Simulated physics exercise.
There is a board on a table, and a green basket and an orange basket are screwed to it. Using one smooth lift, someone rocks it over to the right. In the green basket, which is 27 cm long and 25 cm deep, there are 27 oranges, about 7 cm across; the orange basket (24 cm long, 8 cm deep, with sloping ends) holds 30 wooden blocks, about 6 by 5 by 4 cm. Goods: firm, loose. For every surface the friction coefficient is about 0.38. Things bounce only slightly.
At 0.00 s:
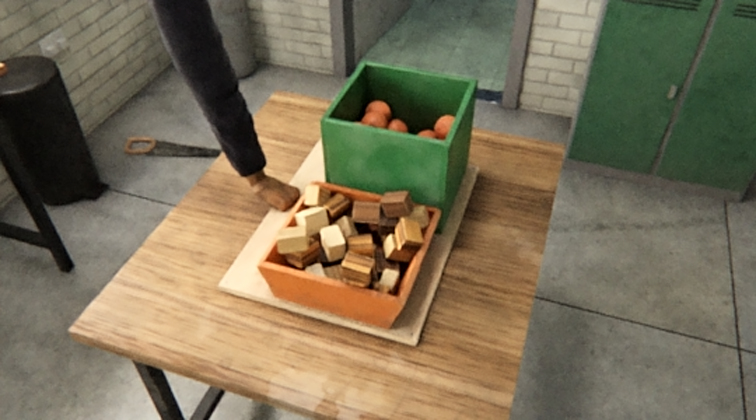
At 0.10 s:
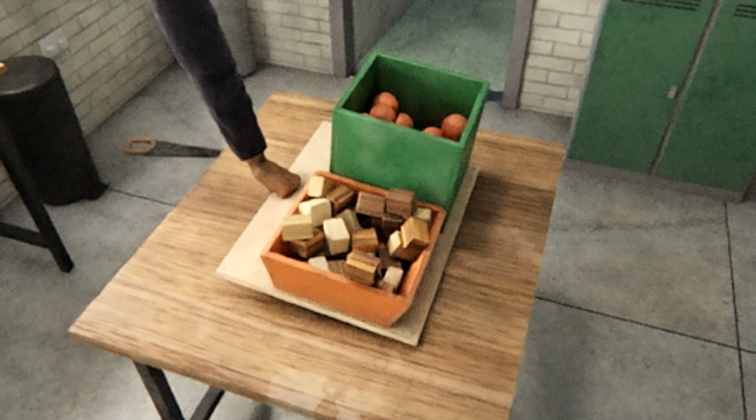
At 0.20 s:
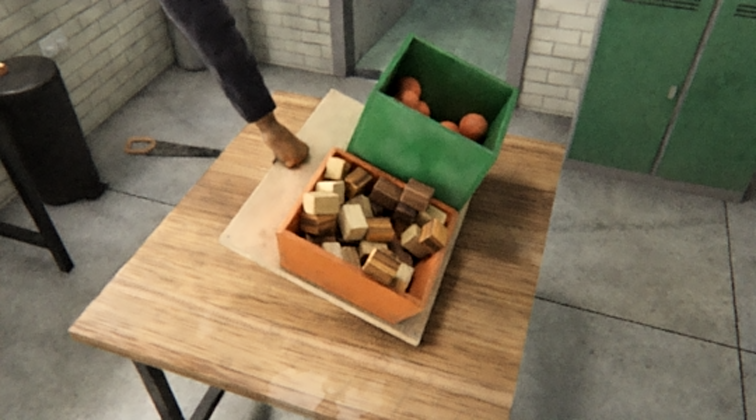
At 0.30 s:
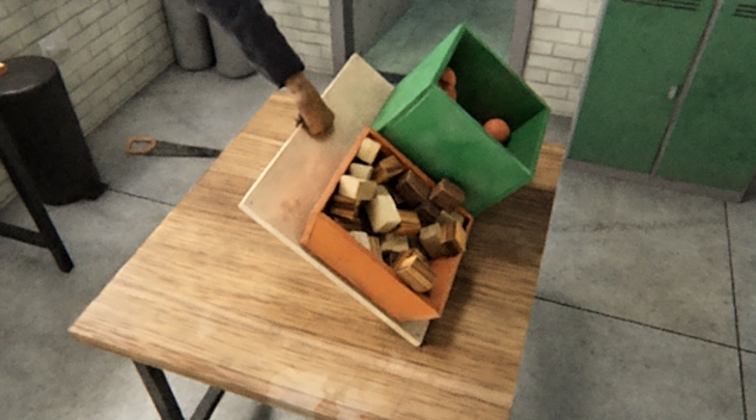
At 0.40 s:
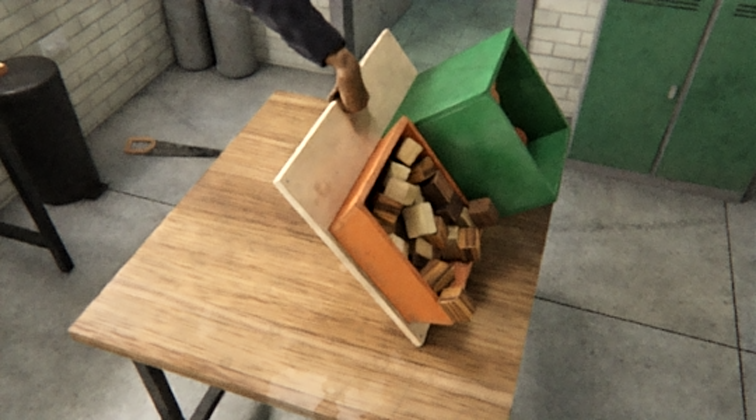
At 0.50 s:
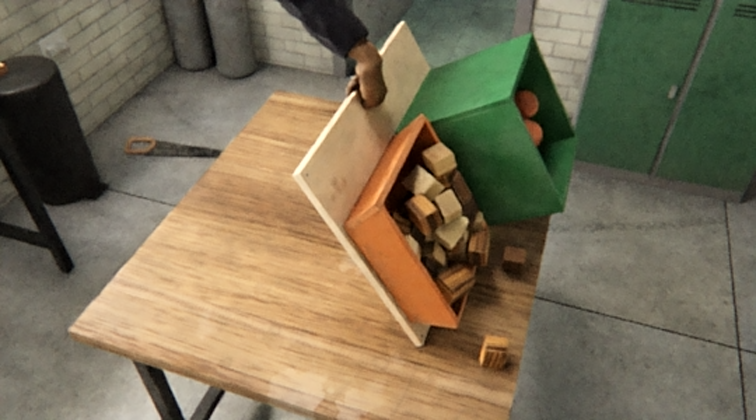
An arm in a dark sleeve reaches over a wooden table in a room with pale brick walls and green lockers, seen from above by a still camera. On a pale board sit a green basket of oranges, behind, and an orange basket of wooden blocks, in front. The hand lifts the board's left side, tilting everything steeply rightward, the contents shift, and two blocks drop onto the table.
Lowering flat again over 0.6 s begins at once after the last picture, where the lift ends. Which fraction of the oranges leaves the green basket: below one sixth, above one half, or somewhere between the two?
Kept: More than five sixths.
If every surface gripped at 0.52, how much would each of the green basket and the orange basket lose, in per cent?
Then the green basket sheds 0 per cent, while the orange basket sheds 40 per cent.
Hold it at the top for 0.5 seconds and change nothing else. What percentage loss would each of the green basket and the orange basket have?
Green basket 0%, orange basket 30%.
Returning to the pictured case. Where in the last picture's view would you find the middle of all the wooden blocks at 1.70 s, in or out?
Roughly at (385, 264).
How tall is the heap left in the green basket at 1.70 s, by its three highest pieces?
It reaches close to 19 cm.
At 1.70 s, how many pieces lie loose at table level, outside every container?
About 8.
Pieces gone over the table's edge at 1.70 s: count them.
It comes to near 2.
After 0.69 s, tilt 45°; 0 of 27 out of the green basket and 5 of 30 out of the orange basket.
After 0.93 s, tilt 12°; 0 of 27 out of the green basket and 9 of 30 out of the orange basket.
After 1.27 s, tilt 0°; 0 of 27 out of the green basket and 9 of 30 out of the orange basket.
Final count (at 1.70 s), 0 of 27 out of the green basket and 9 of 30 out of the orange basket. Asked share, 0 of 27, 0 per cent.
